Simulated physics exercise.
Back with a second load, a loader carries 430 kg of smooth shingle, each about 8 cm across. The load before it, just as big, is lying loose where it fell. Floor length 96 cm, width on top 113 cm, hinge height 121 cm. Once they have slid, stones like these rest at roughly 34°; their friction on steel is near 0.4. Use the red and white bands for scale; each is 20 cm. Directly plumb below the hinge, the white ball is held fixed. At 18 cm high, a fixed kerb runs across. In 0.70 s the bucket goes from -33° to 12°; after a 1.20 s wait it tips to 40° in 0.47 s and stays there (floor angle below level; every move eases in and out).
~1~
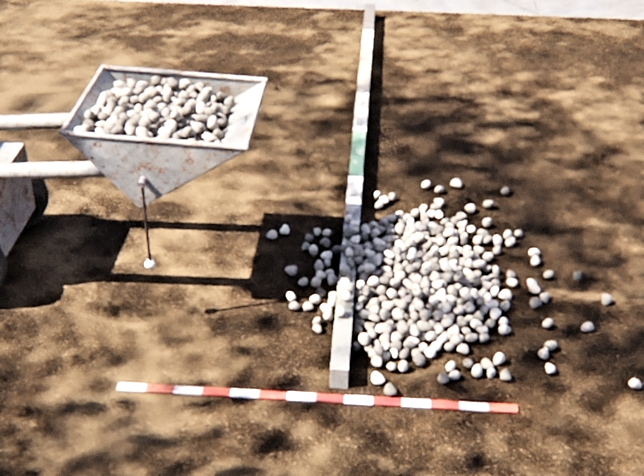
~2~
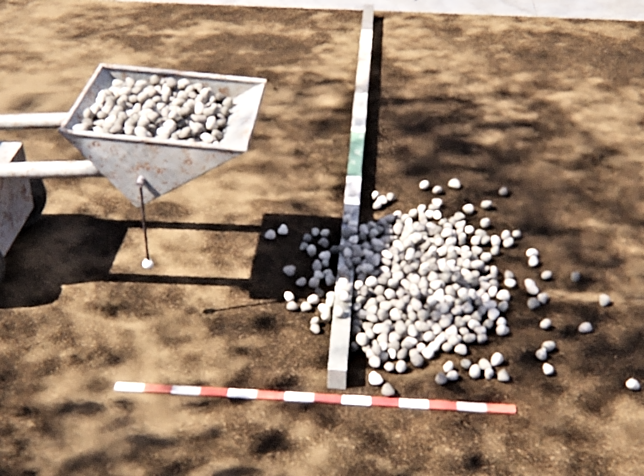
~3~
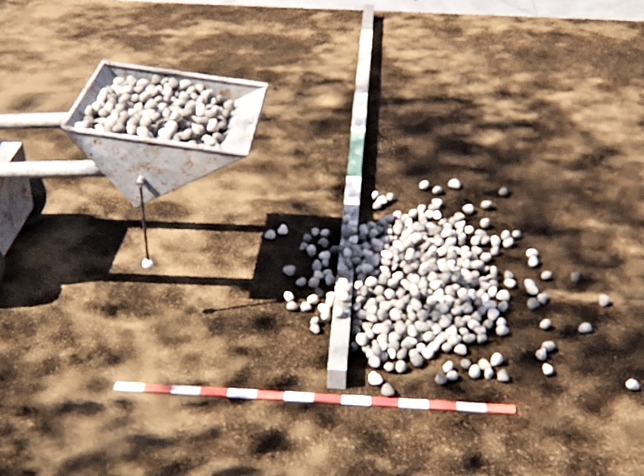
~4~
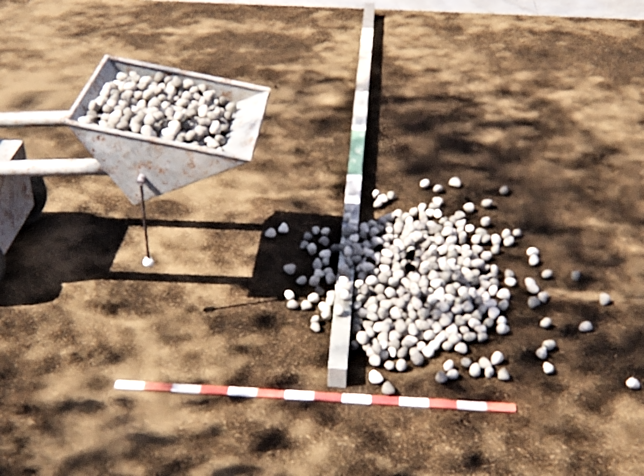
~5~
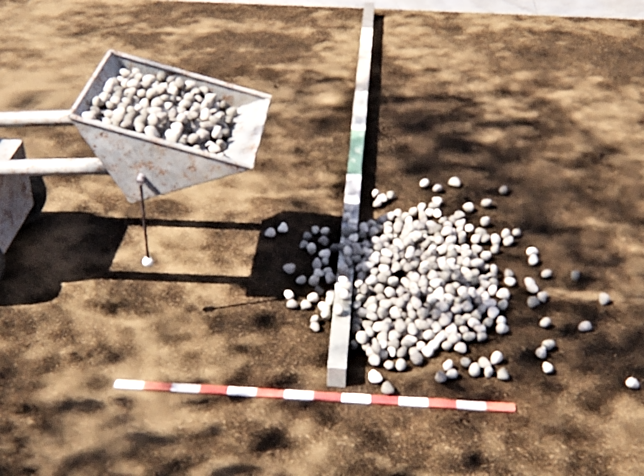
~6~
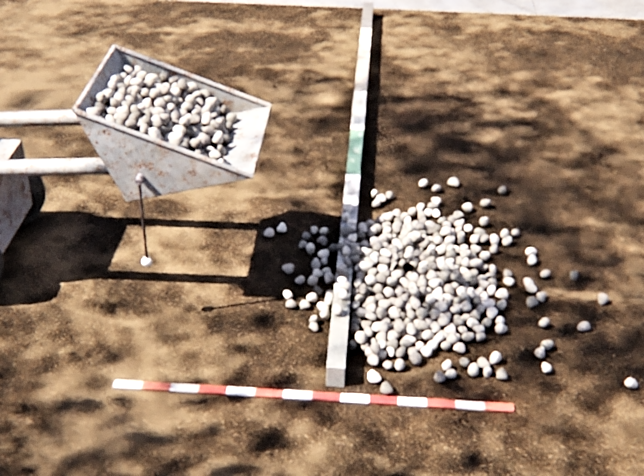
At first, a pale metal bucket full of smooth grey stones hangs at the left on its arms, nearly still, beside a loose stone pile lying across a kerb. The bucket then rotates steadily clockwise, its left edge rising and its right lip dipping, while the stones stay inside and the pile remains motionless.
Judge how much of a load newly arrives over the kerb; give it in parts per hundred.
Close to 0 in every hundred.
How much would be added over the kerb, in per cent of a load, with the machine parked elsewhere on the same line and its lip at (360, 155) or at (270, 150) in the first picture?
Around 80 and 5 percent respectively.
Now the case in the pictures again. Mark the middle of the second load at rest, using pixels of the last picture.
The middle ends up near (286, 268).
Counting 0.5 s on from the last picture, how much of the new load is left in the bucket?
Close to 100 in a hundred.
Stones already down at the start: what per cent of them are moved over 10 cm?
Some 0 percent, give or take.
Then, 0.2 s after the last picture the floor is at 5°; in per cent of one load, 100 in the bucket, 8 on this side of the kerb, 92 over the kerb; the foremost stones are at (568, 303).
Then, 0.5 s after the last picture the floor is at 12°; in per cent of one load, 100 in the bucket, 8 on this side of the kerb, 92 over the kerb; the foremost stones are at (568, 303).
Then, 2.5 s after the last picture the floor is at 40°; in per cent of one load, 1 in the bucket, 107 on this side of the kerb, 92 over the kerb; the foremost stones are at (568, 303).
Then, 5.2 s after the last picture the floor is at 40°; in per cent of one load, 0 in the bucket, 108 on this side of the kerb, 92 over the kerb; the foremost stones are at (568, 303). Net gain over the kerb, 0.
